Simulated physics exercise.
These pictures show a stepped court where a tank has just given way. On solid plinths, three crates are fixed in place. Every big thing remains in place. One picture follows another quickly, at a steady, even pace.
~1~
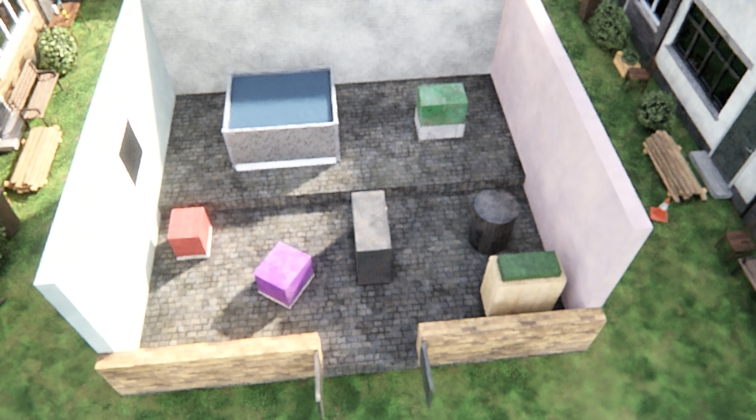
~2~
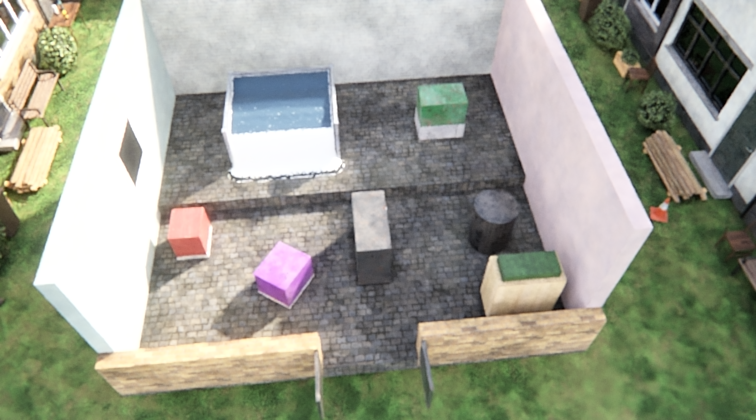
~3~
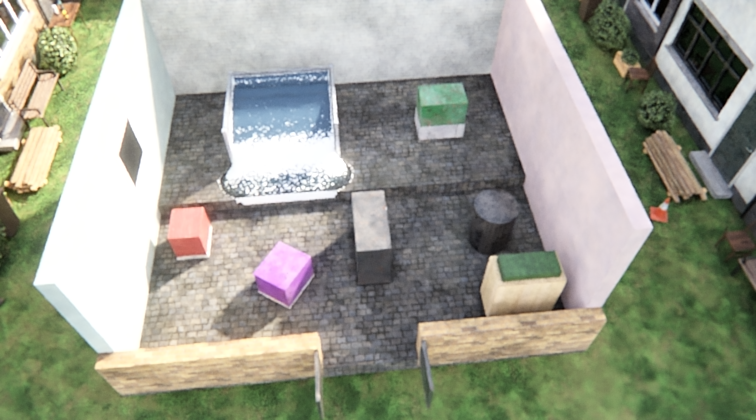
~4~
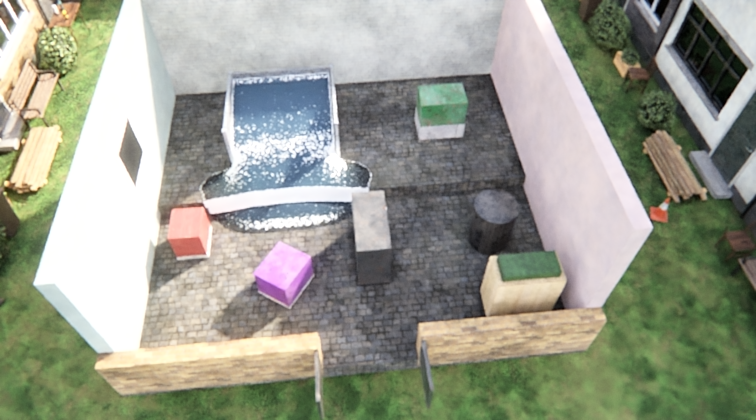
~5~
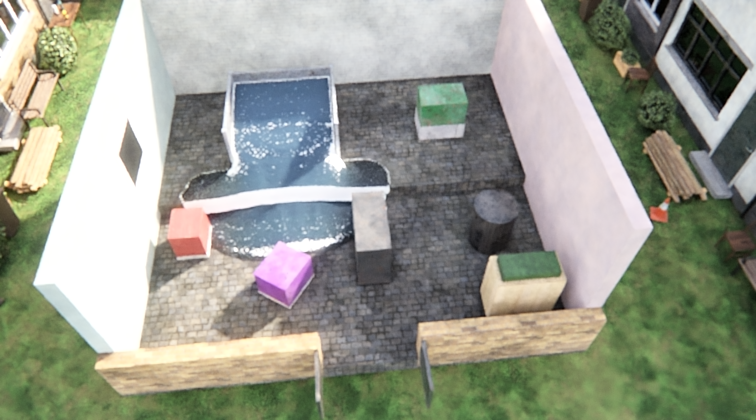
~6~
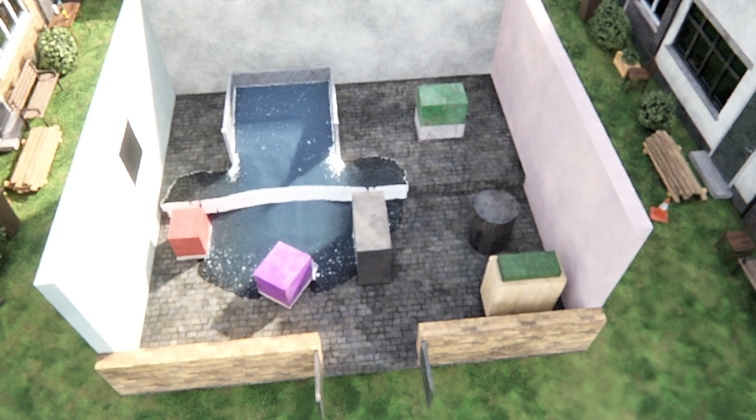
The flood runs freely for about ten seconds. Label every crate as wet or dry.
Red crate: Wet; green crate: Dry; purple crate: Wet.
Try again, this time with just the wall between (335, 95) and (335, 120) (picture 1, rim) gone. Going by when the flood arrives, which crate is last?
My pick is the red one.
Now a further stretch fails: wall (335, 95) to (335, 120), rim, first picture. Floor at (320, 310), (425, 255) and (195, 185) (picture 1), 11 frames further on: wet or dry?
Point by point: Unwetted, drenched, unwetted.
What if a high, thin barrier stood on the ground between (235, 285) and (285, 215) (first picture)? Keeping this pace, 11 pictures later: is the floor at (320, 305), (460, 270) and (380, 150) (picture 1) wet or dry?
As listed: Flooded, covered, clear.
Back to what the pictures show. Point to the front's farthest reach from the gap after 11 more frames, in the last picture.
My best guess is about (523, 334).
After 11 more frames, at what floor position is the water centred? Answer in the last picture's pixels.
The water centres close to (276, 242).
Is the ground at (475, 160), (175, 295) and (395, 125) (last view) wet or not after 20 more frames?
First spot clear, second spot swamped, third spot clear.
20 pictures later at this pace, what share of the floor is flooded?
It comes to 55 per cent.
A moment on, water covers 40 % of the floor; the red crate water round its plinth, the green crate not reached, the purple crate water round its plinth.
Next, water covers 45 % of the floor; the red crate water round its plinth, the green crate not reached, the purple crate water round its plinth.
Then, water covers 55 % of the floor; the red crate water round its plinth, the green crate not reached, the purple crate water round its plinth.
Later, water covers 55 % of the floor; the red crate water round its plinth, the green crate not reached, the purple crate water round its plinth.
In the end, water covers 55 % of the floor; the red crate was topped, the green crate stayed above the water, the purple crate was topped.
